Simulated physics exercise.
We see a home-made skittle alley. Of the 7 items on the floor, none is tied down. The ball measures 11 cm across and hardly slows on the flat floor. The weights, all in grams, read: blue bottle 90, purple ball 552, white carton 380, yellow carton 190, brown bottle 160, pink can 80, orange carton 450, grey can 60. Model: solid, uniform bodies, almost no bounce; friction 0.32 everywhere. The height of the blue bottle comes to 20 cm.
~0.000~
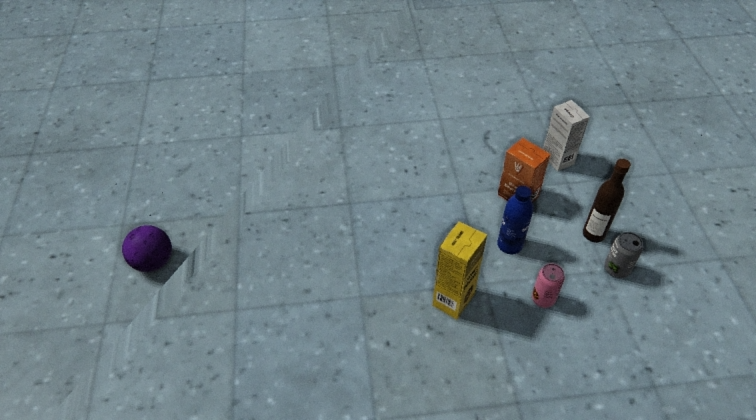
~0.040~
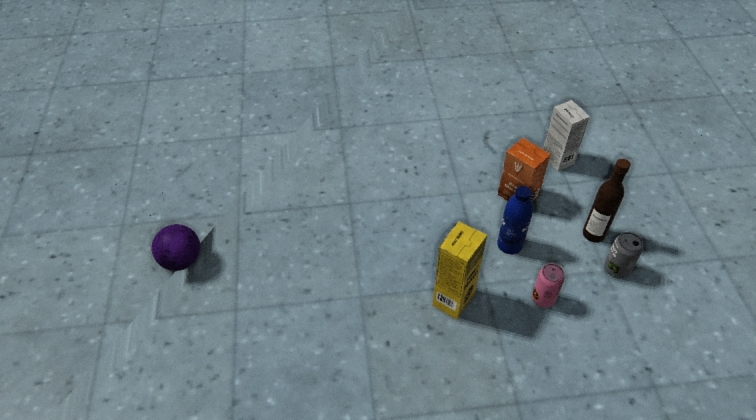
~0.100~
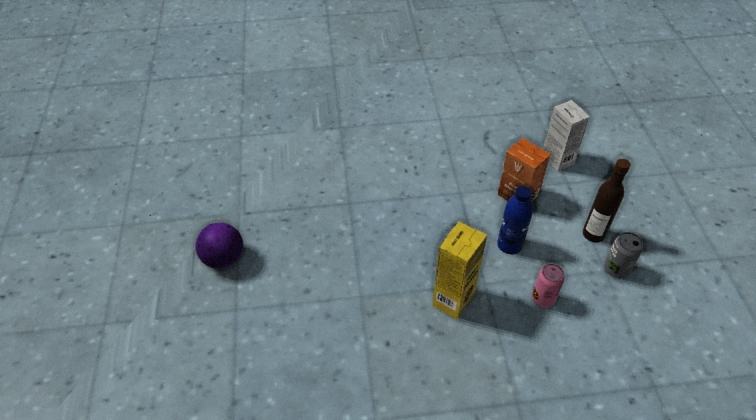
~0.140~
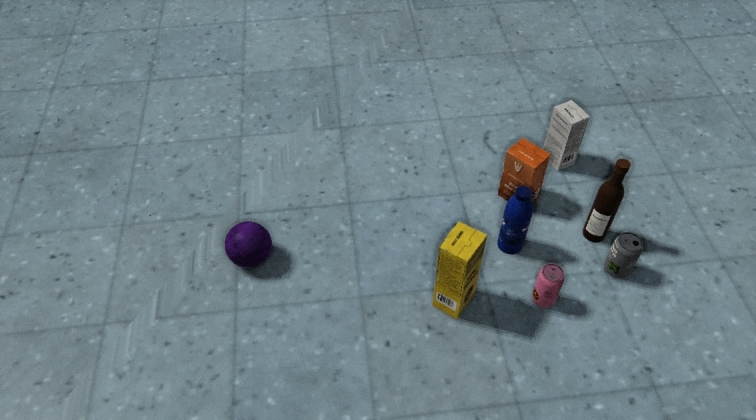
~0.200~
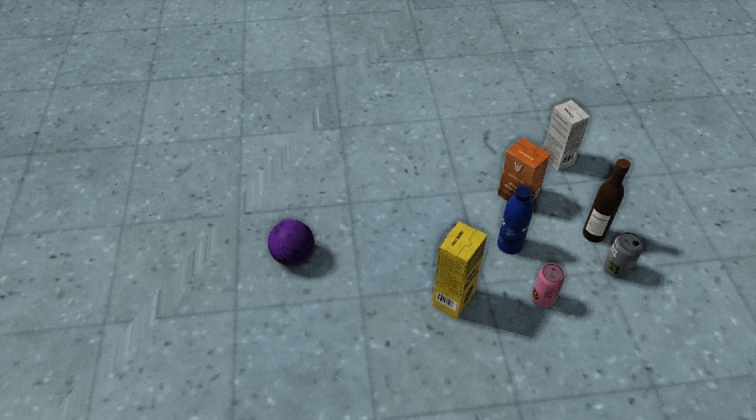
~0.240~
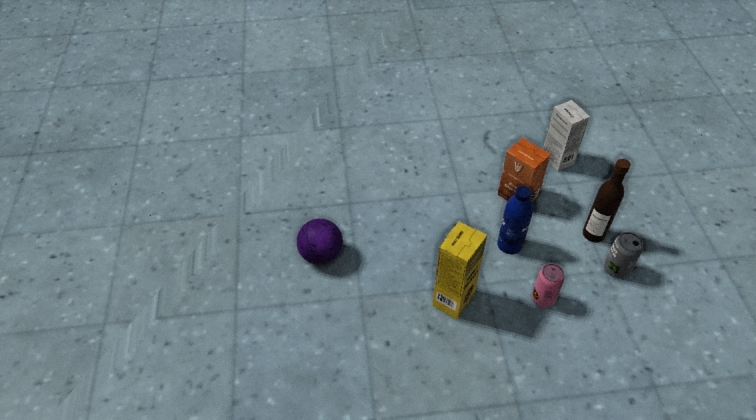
The footage shows a purple ball rolling steadily from left to right across a grey tiled floor toward a group of standing cartons, bottles and cans, drawing nearer to the yellow carton while the seven items stay still.
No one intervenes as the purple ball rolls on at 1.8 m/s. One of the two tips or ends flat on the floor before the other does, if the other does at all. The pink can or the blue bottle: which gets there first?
The latter one of the two.
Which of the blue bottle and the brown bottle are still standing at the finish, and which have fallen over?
Final state - blue bottle: Goes over; brown bottle: Goes over.
By 0.84 s, ball 124 cm along; purple ball near (654, 236); blue bottle tilted 64° near (650, 191); brown bottle tilted 62°; grey can 11 cm from its spot.
By 1.94 s, blue bottle on its side near (631, 164); brown bottle on its side; grey can 15 cm from its spot.
When it is over (3.4 s), lying over on the floor, blue bottle and brown bottle; not toppled but over 8 cm from the start, grey can; the other 4 within 8 cm of the start. End places, in pixels of the last picture, pink can near (548, 287), blue bottle near (626, 158). Pink can was never lost; blue bottle went at 0.78 s.
